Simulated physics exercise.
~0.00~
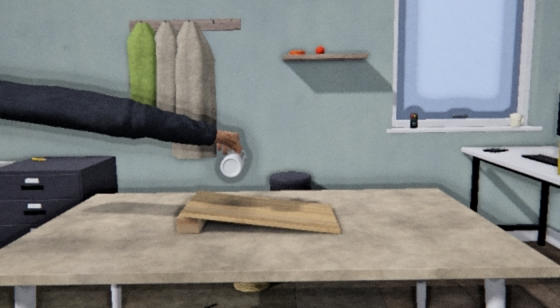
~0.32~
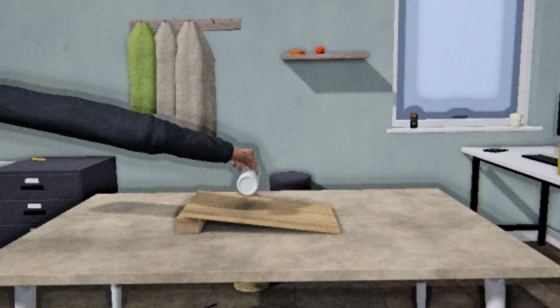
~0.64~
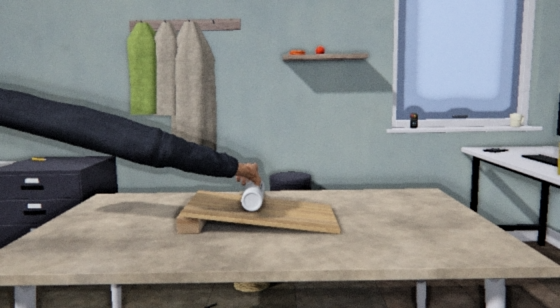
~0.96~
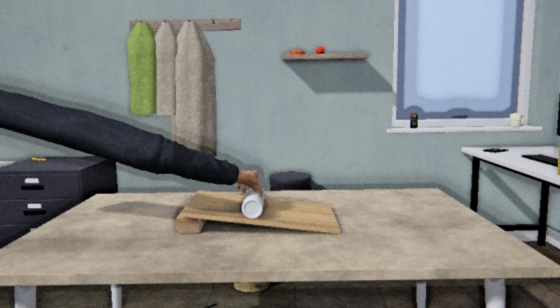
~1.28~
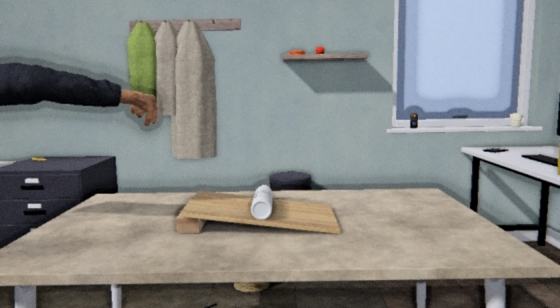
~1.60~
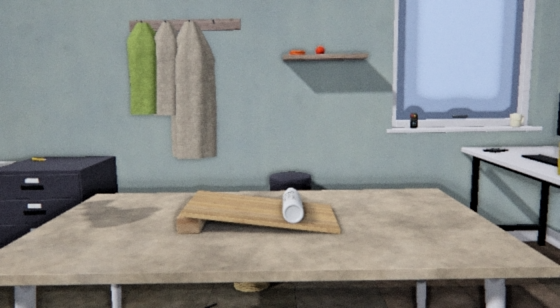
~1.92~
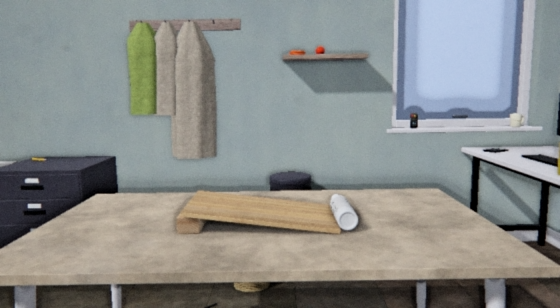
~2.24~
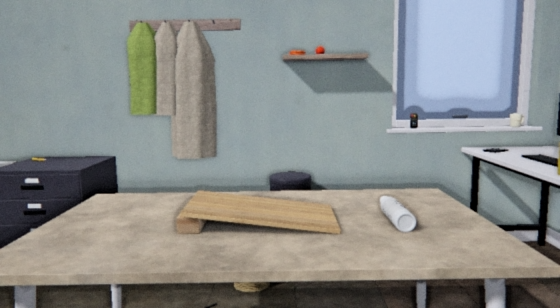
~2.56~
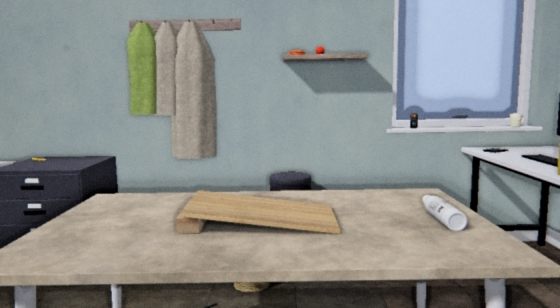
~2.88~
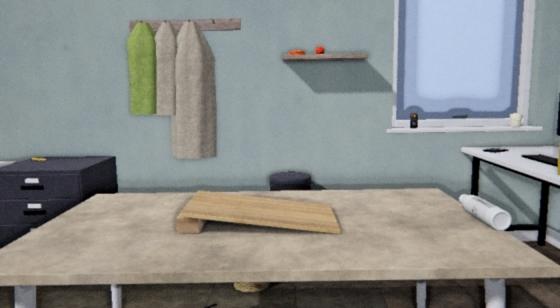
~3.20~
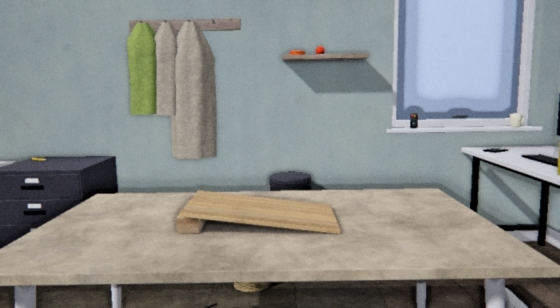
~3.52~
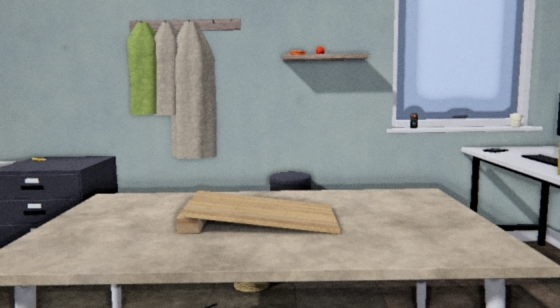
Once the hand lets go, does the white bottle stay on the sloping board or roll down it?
The white bottle rolls down the board and leaves it at the lower end on the right.
On a table, a hand-released white bottle rolls down a board and off the right edge.
